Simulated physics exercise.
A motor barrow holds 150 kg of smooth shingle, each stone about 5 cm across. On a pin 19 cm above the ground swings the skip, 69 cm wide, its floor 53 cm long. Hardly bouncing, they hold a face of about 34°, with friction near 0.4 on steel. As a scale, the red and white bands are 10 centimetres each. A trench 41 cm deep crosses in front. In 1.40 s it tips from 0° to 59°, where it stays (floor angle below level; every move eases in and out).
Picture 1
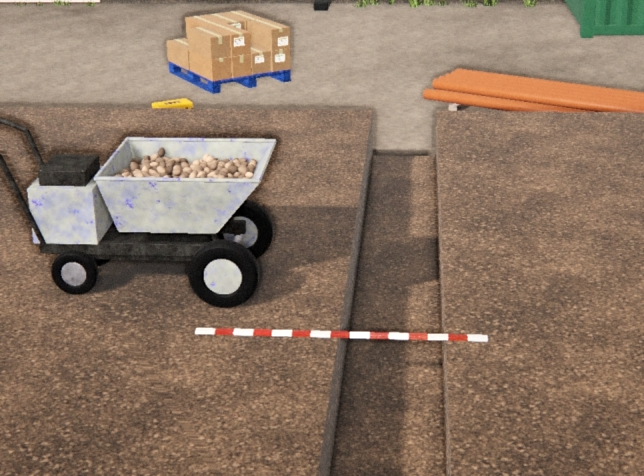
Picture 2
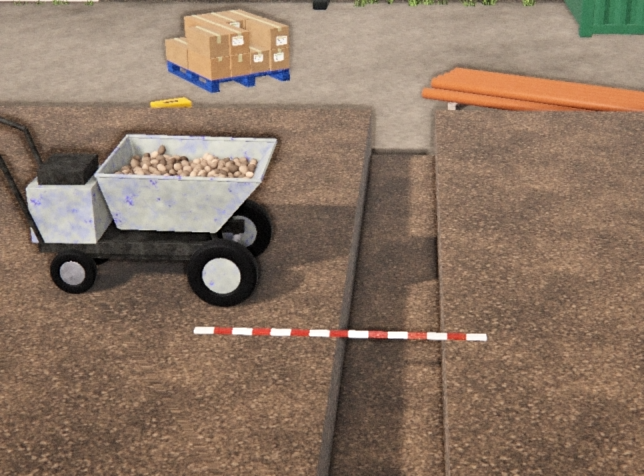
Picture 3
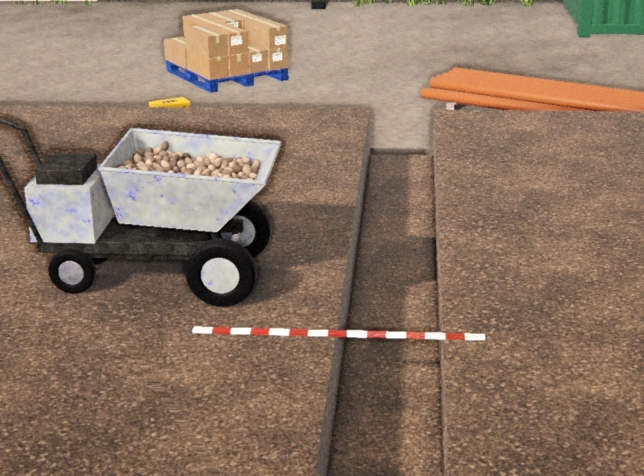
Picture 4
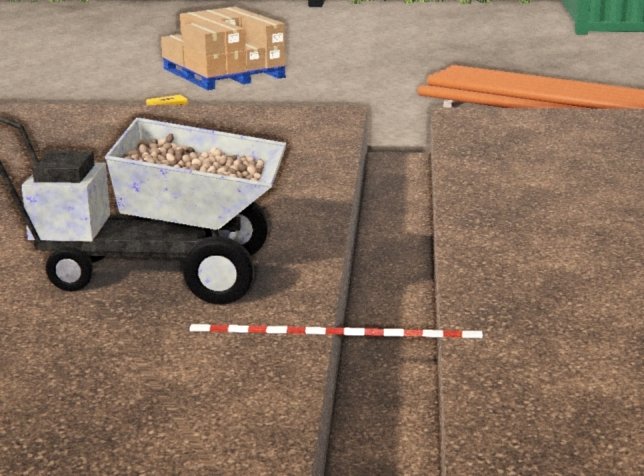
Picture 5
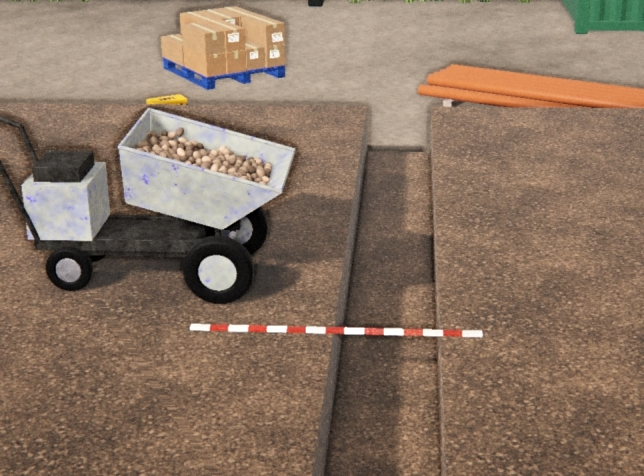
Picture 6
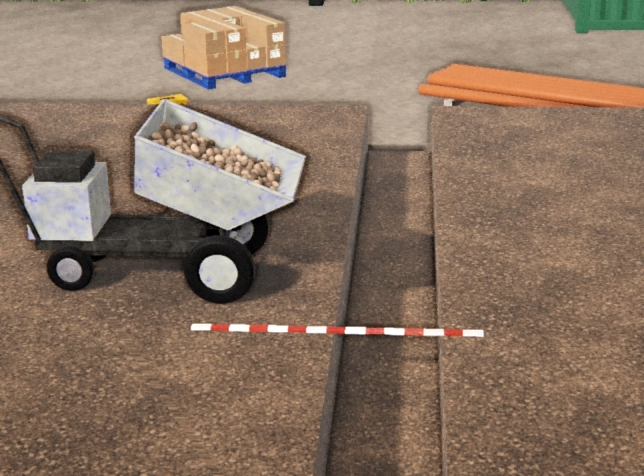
Grey skip of rounded stones on a small wheeled barrow tilting steadily down to the right beside a trench and red-and-white pole.
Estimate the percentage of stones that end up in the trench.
Roughly 85 per cent.
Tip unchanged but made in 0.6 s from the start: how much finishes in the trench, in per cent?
It would be near 90 per cent.
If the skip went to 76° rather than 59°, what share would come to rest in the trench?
I'd guess some 100 in a hundred.
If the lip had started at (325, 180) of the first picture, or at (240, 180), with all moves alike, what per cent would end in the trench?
It comes to about 65 and 70 in a hundred.
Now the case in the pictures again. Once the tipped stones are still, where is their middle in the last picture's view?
Somewhere near pixel (384, 337).
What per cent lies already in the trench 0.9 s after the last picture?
20 per cent, give or take.
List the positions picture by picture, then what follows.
The skip is at 0°, its lip at (260, 181); the top of the load is at (180, 165), in the first frame.
The skip is at 1°, its lip at (261, 181); the top of the load is at (174, 162), in the second frame.
Lip at (265, 183), floor tilted 4°, highest stones at (155, 159), in the third frame.
The skip is at 9°, its lip at (271, 186); the top of the load is at (155, 150), in the fourth frame.
The skip is at 16°, its lip at (281, 192); the top of the load is at (158, 140), in the fifth frame.
Lip at (293, 200), floor tilted 23°, highest stones at (167, 133), in the sixth frame.
Then, 0.5 s after the last picture the floor is at 50°, 100 % in the skip; the foremost stones are at (315, 220).
Then, 0.9 s after the last picture the floor is at 59°, 78 % in the skip, 1 % short of the trench, 21 % in the trench; the foremost stones are at (400, 349).
Then, 1.3 s after the last picture the floor is at 59°, 48 % in the skip, 1 % short of the trench, 50 % in the trench; the foremost stones are at (434, 351).
Then, 3.2 s after the last picture the floor is at 59°, 14 % in the skip, 1 % short of the trench, 85 % in the trench; the foremost stones are at (434, 351).
